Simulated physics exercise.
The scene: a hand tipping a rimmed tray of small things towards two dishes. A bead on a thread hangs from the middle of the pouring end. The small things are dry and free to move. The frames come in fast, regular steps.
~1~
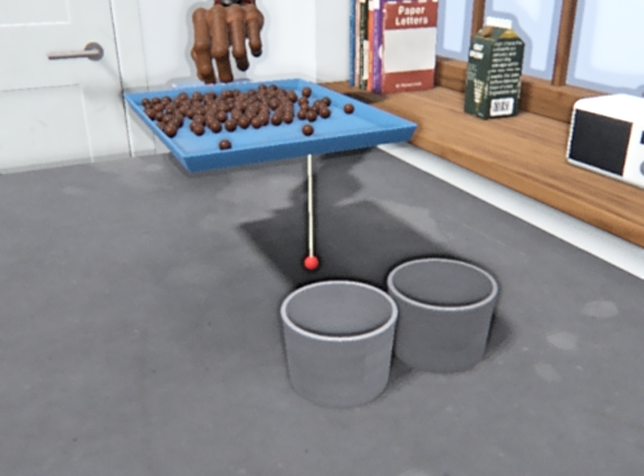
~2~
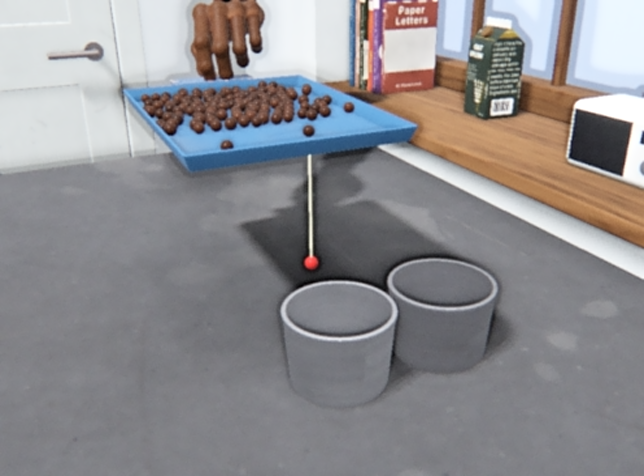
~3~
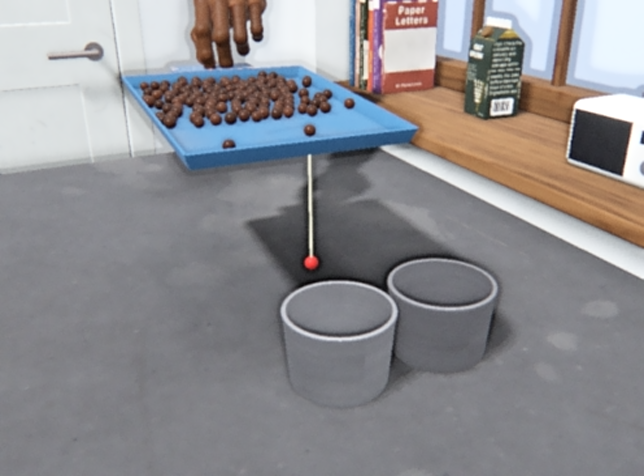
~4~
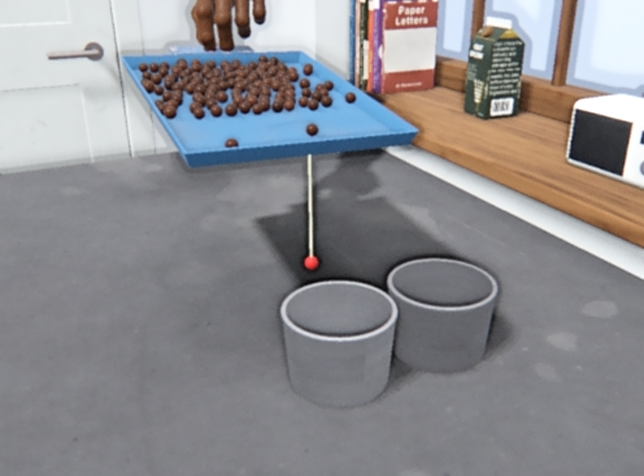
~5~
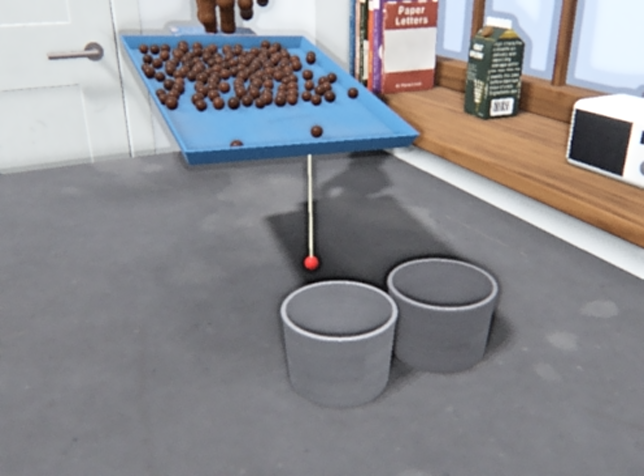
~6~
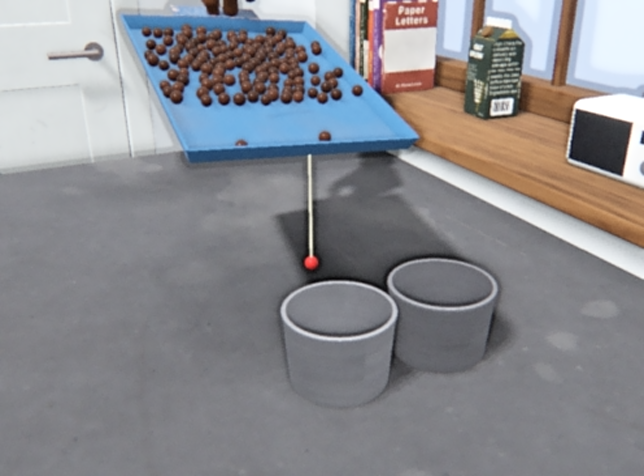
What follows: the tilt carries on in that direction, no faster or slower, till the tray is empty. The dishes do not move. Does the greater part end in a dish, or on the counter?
The two hold over half of the load.
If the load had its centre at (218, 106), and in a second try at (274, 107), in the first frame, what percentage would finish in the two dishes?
The first gives 80 %, the second 80 %.
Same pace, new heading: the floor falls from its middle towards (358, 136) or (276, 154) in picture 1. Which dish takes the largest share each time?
First right, then the left dish.
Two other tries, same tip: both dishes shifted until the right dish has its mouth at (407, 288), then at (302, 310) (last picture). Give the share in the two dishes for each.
About 70 and 10 per cent.
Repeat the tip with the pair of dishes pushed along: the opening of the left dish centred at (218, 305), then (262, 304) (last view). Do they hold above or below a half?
The first try: The smaller part. The second: Less than half.
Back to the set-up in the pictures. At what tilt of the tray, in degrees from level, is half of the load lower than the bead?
Near 65 degrees.
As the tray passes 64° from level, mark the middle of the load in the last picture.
Around (396, 237).
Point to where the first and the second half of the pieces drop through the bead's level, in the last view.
First near (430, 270), later near (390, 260).
Just after the last frame, tray tipped steeply; roughly a third on the tray; about a tenth in the left dish; roughly a quarter in the right dish; just a few outside both; roughly a quarter in the air.
A moment on, tray tipped past a quarter turn; roughly a quarter in the left dish; roughly half in the right dish; roughly a quarter outside both; about a tenth in the air.
Further on, tray tipped past a quarter turn; roughly a quarter in the left dish; roughly half in the right dish; roughly a quarter outside both.
When it is over, tray tipped past a quarter turn; roughly a quarter in the left dish; roughly half in the right dish; roughly a quarter outside both.
